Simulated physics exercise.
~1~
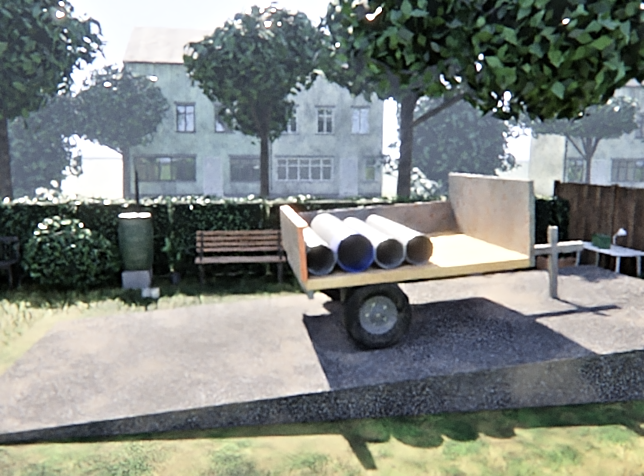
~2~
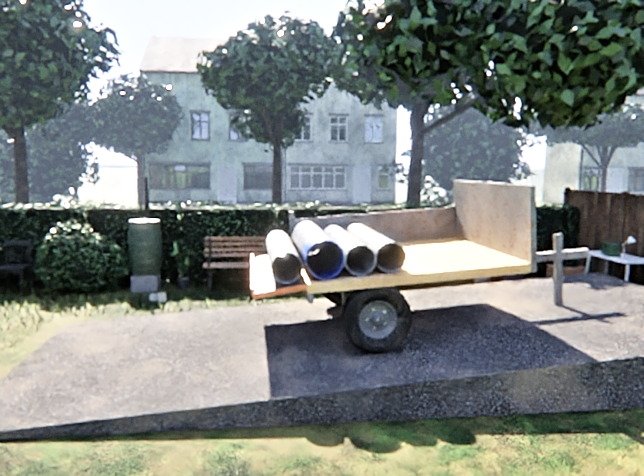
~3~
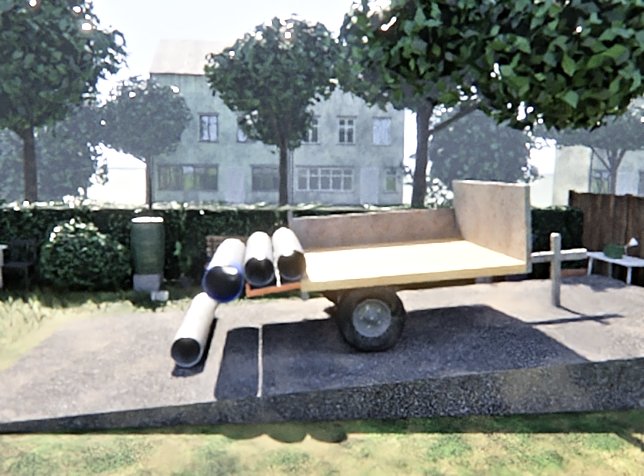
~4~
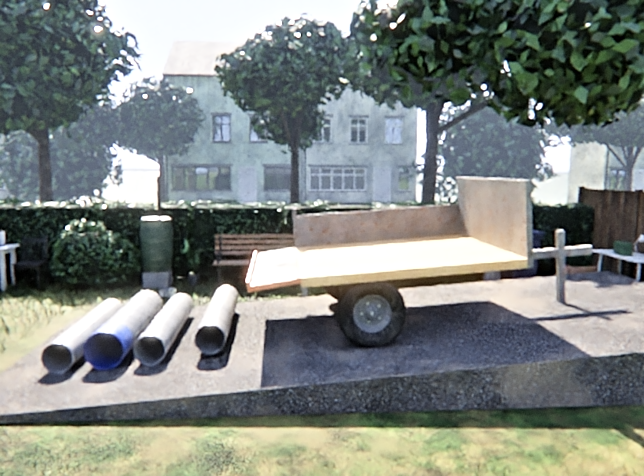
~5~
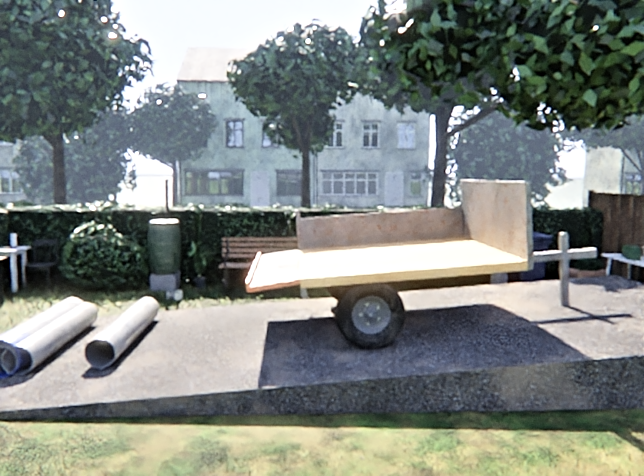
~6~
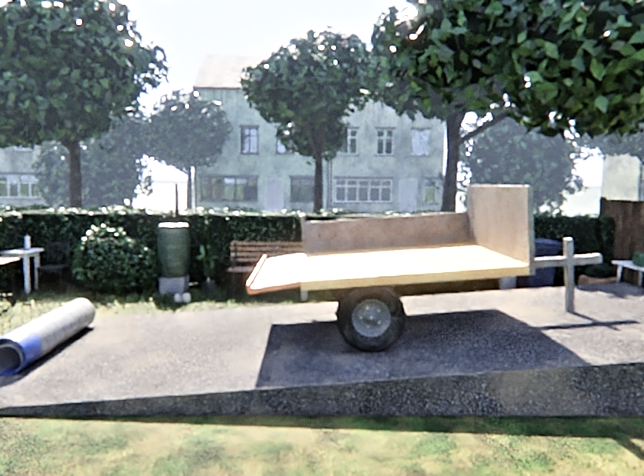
Four pipes, one blue, roll left off the trailer's lowered tailgate and across the ground.
